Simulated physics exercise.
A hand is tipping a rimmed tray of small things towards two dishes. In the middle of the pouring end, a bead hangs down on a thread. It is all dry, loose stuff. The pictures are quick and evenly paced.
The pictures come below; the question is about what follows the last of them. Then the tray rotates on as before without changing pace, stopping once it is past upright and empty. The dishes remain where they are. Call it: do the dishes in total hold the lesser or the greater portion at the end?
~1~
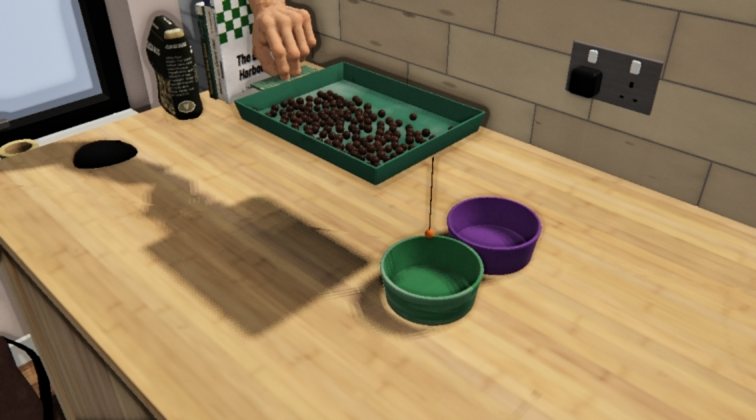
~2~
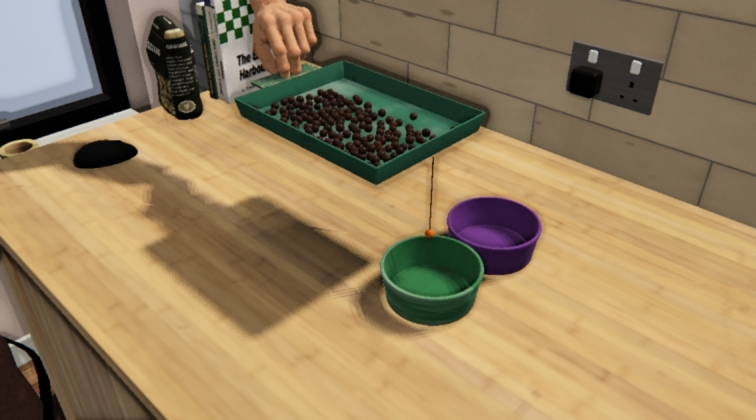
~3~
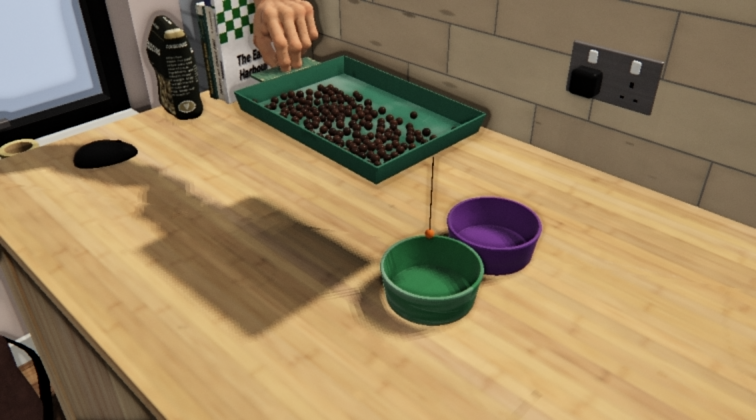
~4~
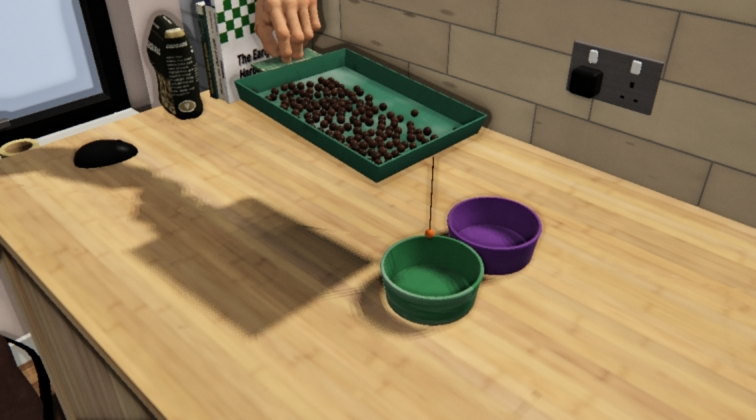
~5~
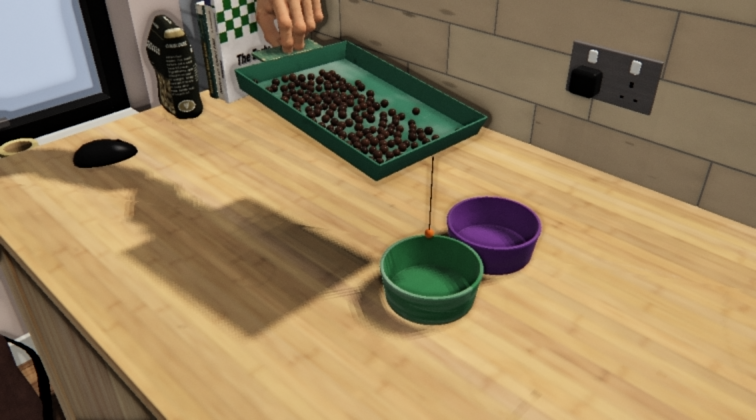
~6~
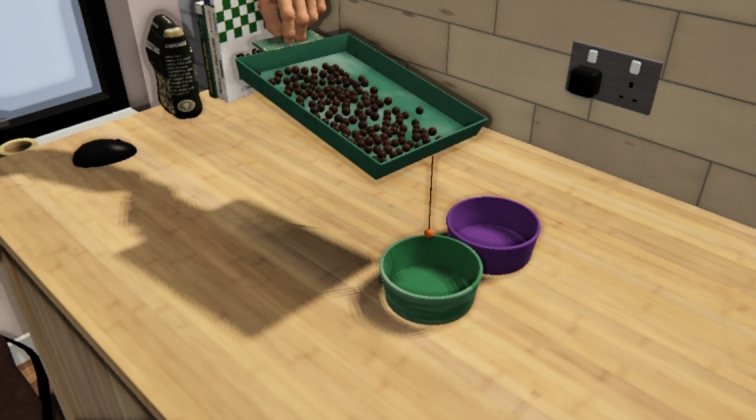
In total they hold the greater portion.
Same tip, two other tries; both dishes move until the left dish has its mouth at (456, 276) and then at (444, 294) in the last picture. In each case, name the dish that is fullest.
The first time it is the dish to the right, and the second time it is the dish to the right.
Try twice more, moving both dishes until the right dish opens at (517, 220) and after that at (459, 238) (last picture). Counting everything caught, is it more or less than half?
First place: Beyond half; second place: Beyond half.
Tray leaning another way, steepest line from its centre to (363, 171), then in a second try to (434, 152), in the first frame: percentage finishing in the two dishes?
Close to 30 percent first and close to 80 percent second.
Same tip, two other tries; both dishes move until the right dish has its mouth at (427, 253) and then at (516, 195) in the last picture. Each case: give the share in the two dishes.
First position: Some 10 %; second position: Some 80 %.
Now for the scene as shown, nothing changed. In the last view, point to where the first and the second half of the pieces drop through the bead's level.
The leading part at (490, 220), the rest of it at (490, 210).
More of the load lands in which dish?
Simple - it is the one placed right.
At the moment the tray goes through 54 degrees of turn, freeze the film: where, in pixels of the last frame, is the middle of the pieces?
Near (431, 115).
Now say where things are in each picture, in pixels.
In the first picture, corners of the pouring end (376, 165) and (479, 112), level; middle of the load (339, 125), chocolate balls; left dish (470, 300); right dish (531, 252); bead on its thread (429, 234).
In the second picture, corners of the pouring end (376, 165) and (480, 113), level; middle of the load (340, 124).
In the third picture, corners of the pouring end (377, 164) and (480, 114), tipped barely, lowest at the right corner; middle of the load (340, 120).
In the fourth picture, corners of the pouring end (379, 163) and (481, 115), tipped a little, lowest at the right corner; middle of the load (341, 115).
In the fifth picture, corners of the pouring end (380, 162) and (482, 116), tipped a little, lowest at the right corner; middle of the load (342, 110).
In the sixth picture, corners of the pouring end (381, 161) and (482, 118), tipped a little, lowest at the right corner; middle of the load (346, 106), roughly half on the move; left dish (469, 300); right dish (530, 251).
Just after the last frame, tray tipped steeply; every one on the tray.
A moment on, tray tipped right over; roughly a third on the tray; about a tenth in the left dish; roughly half in the right dish; just a few outside both; about a tenth in the air.
Further on, tray tipped past a quarter turn; about a tenth in the left dish; the larger part in the right dish; about a tenth outside both.
When it is over, tray tipped past a quarter turn; about a tenth in the left dish; the larger part in the right dish; about a tenth outside both.
